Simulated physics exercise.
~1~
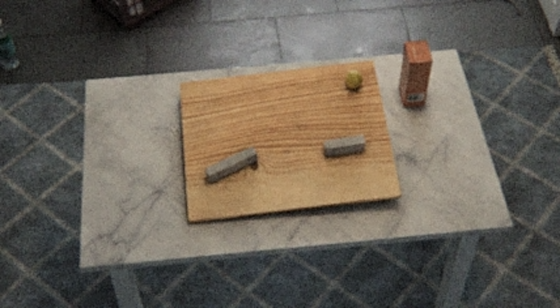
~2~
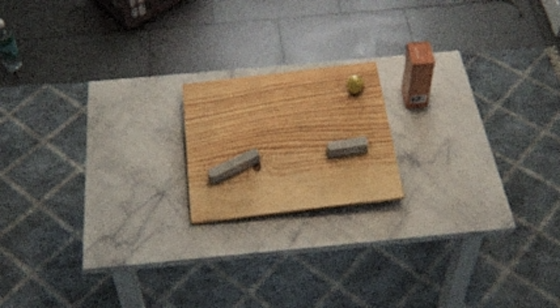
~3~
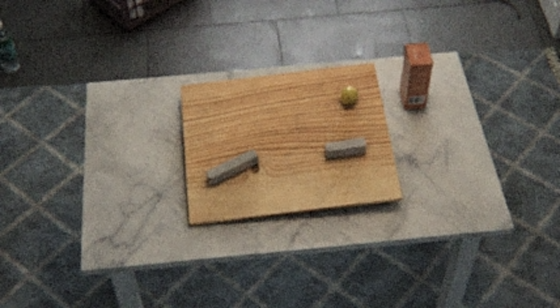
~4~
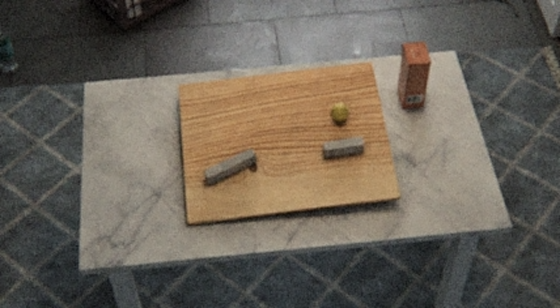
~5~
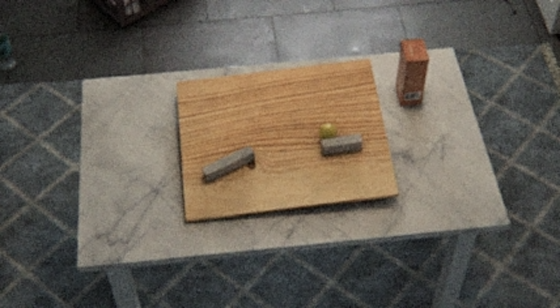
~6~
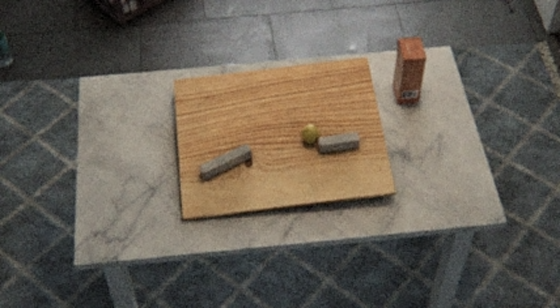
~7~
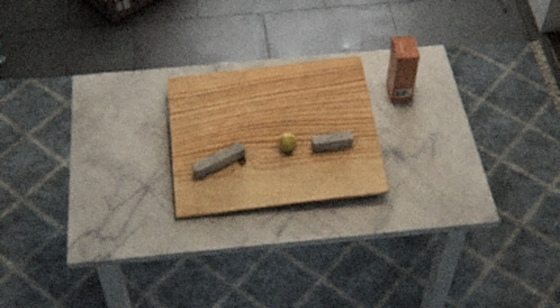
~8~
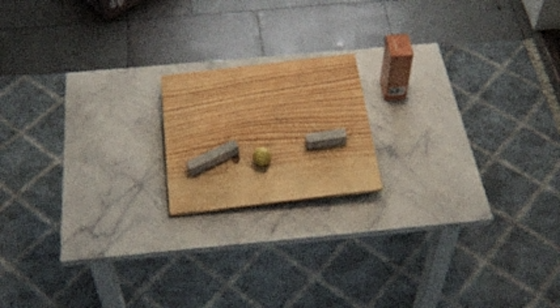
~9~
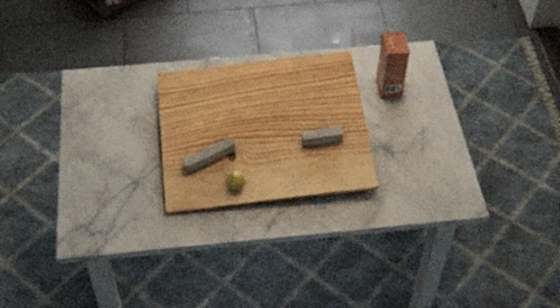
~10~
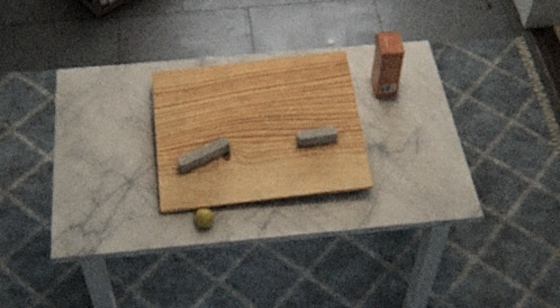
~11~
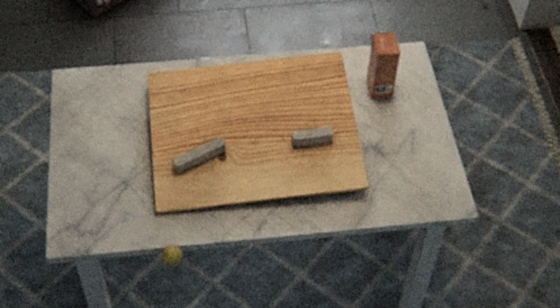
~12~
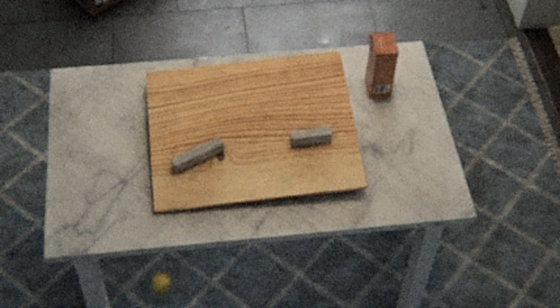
On a tilted wooden board resting on a marble-topped table beside an orange carton, a small yellow ball-like fruit rolls down and left, passes between two grey blocks, drops off the near edge, and falls past the table towards the patterned floor.
